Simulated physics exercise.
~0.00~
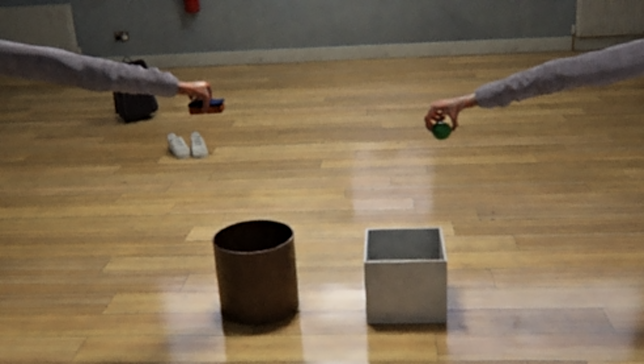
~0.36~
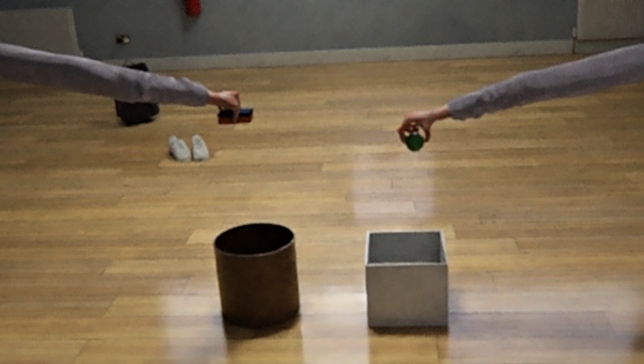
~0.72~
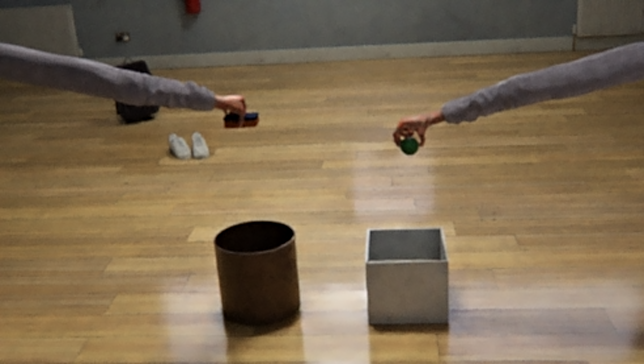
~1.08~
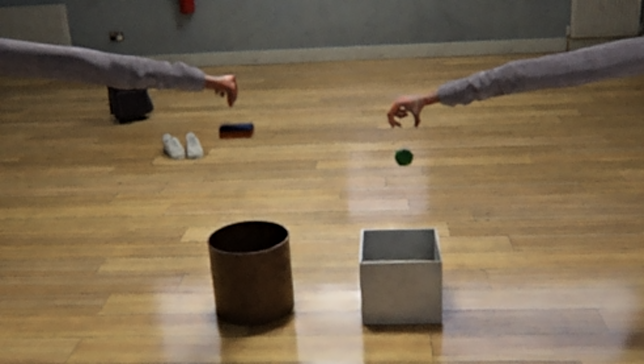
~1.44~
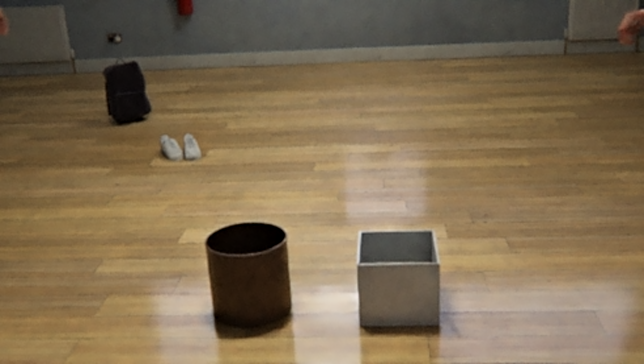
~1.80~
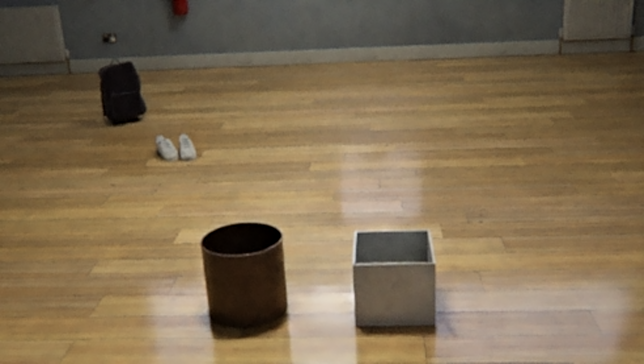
In this clip, two hands hold a small dark and orange object and a round green one above a brown bucket and a grey square basket, move them slightly inward, and let go. The hands withdraw, and finally only the containers remain in front, with neither object visible.
